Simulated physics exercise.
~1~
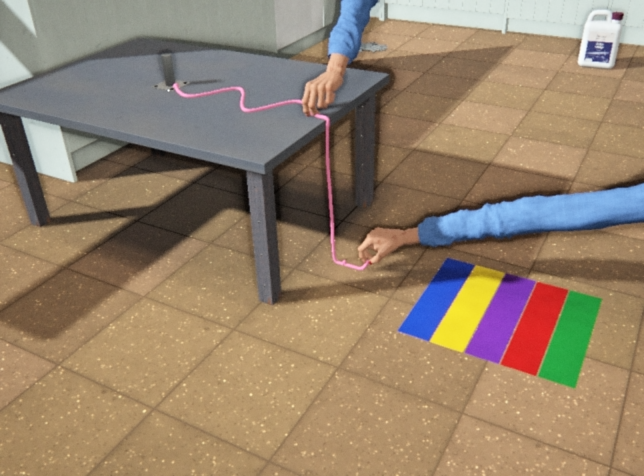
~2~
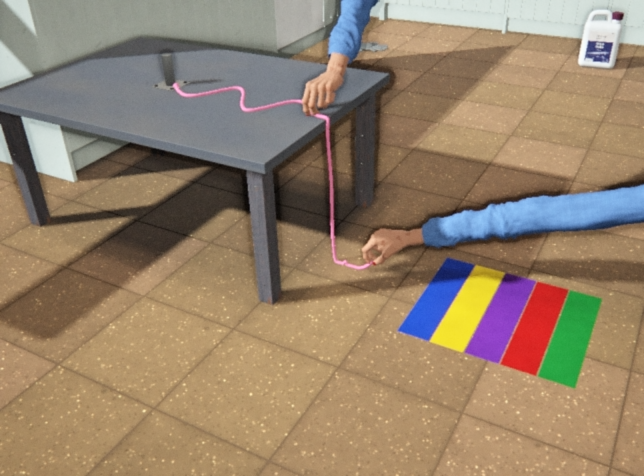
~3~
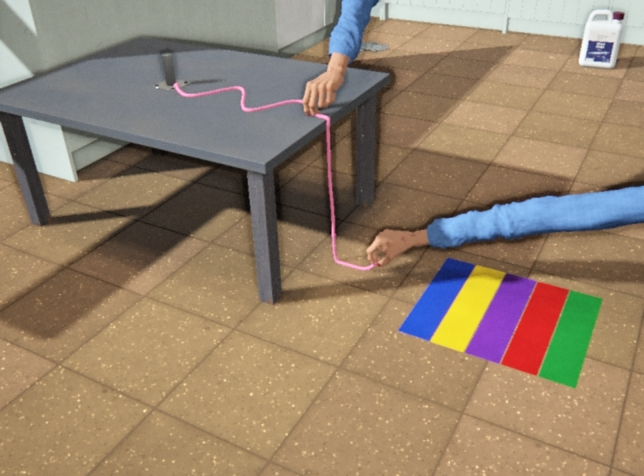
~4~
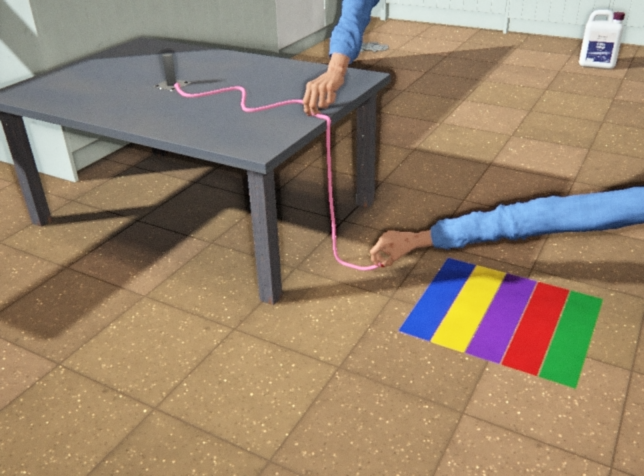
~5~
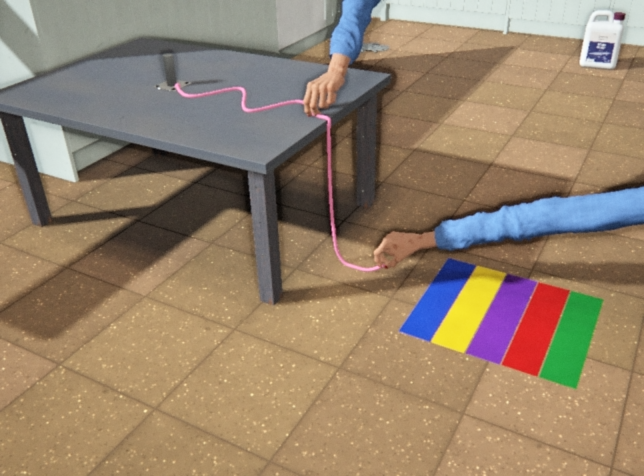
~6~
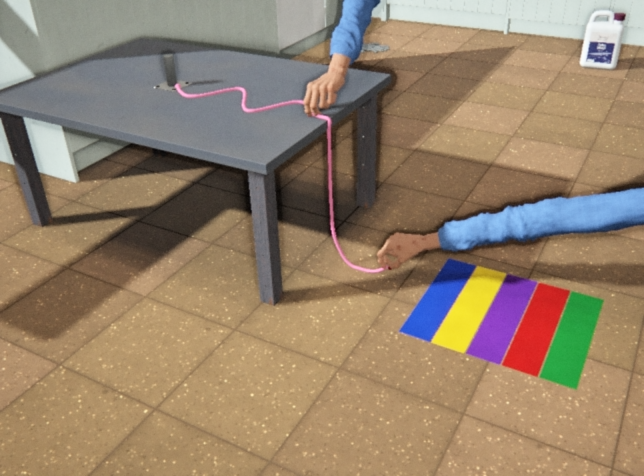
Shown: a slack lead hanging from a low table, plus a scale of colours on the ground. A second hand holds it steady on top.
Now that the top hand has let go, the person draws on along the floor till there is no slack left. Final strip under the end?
Green.
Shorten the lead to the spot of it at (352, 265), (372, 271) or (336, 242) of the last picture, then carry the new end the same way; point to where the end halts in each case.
The three cuts give roughly (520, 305), (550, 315) and (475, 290) respectively.
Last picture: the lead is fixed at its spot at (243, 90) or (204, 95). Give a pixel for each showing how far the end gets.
Per try (px, approx.): (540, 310); (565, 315).
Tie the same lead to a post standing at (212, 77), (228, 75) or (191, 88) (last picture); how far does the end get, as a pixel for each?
In that order: (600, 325), (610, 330) and (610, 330).
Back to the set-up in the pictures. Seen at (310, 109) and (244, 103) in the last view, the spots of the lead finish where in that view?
In that view they reach (371, 153) and (284, 107).
Soon after, end near (522, 305); over purple.
Then, end near (558, 315); over red.
At full stretch, end near (580, 321); over green. It gets as far as the green strip.
